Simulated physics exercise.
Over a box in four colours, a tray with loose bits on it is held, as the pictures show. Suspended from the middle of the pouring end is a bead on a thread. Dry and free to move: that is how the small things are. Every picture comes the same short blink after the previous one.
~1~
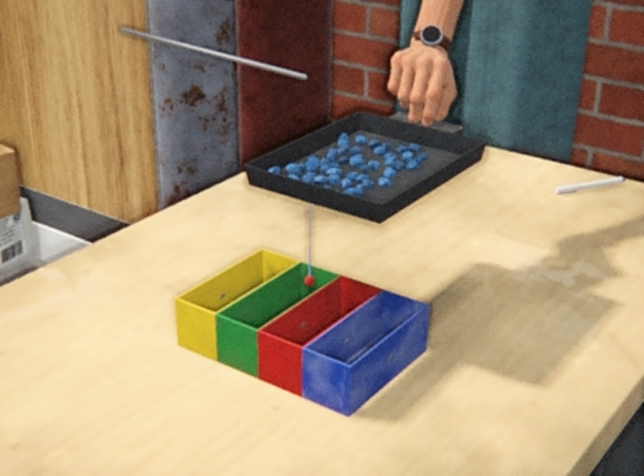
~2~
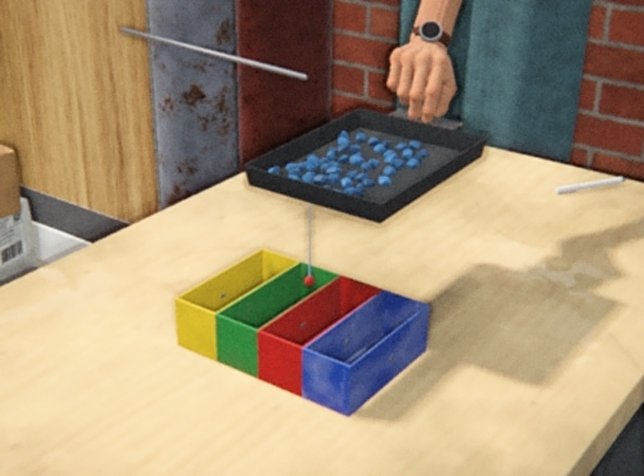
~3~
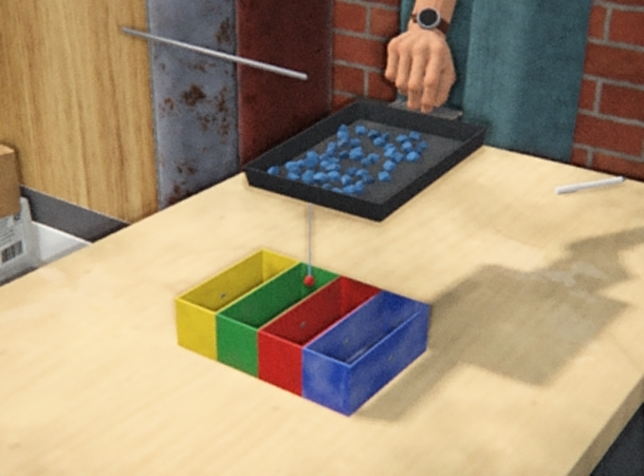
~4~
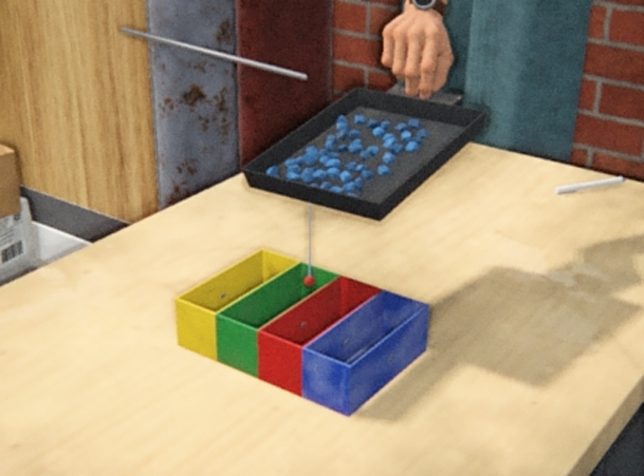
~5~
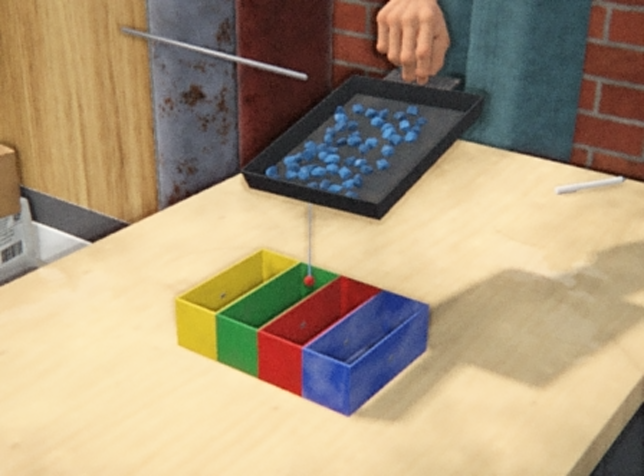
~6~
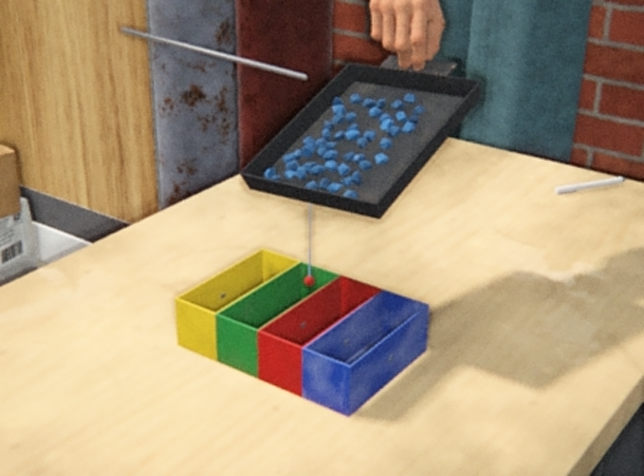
A dark tray of small blue stones is held by a hand wearing a watch above a pale wooden table, seen from a raised, fixed view. In front sits an open box with yellow, green, red and blue compartments from left to right, a red bead hanging on a thread above it. The hand raises the tray's far end, gradually tilting it towards its near left corner.
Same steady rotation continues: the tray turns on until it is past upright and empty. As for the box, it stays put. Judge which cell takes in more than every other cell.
The yellow cell takes in the most.
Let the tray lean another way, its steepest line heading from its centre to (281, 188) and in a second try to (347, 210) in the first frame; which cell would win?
The yellow cell; the blue cell.
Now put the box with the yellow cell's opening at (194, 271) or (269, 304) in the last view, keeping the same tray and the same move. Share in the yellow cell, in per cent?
You'd get near 0 per cent and afterwards near 40 per cent.
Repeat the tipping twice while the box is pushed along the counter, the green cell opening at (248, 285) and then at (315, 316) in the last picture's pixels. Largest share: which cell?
Case 1 - the cell in green; case 2 - the yellow cell.
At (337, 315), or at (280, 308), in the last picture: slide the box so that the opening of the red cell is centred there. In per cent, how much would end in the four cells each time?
It would be roughly 90 per cent in the first placement and roughly 100 per cent in the second.
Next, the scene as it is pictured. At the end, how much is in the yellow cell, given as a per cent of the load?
That share works out at some 50 %.
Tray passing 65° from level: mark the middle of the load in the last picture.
I'd put the middle of the pieces at roughly (284, 179).
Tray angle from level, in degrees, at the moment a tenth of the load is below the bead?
Tilt: Around 85 degrees.
Just after the last frame, tray tipped steeply; every one on the tray.
A moment on, tray tipped past a quarter turn; roughly two thirds on the tray; about a tenth in the yellow cell; about a tenth in the green cell; just a few in the red cell; about a tenth falling or outside the box.
Further on, tray tipped past a quarter turn; roughly half in the yellow cell; roughly a third in the green cell; about a tenth in the red cell; just a few falling or outside the box.
When it is over, tray tipped past a quarter turn; roughly half in the yellow cell; roughly a third in the green cell; about a tenth in the red cell; not one in the blue cell; just a few outside the box.
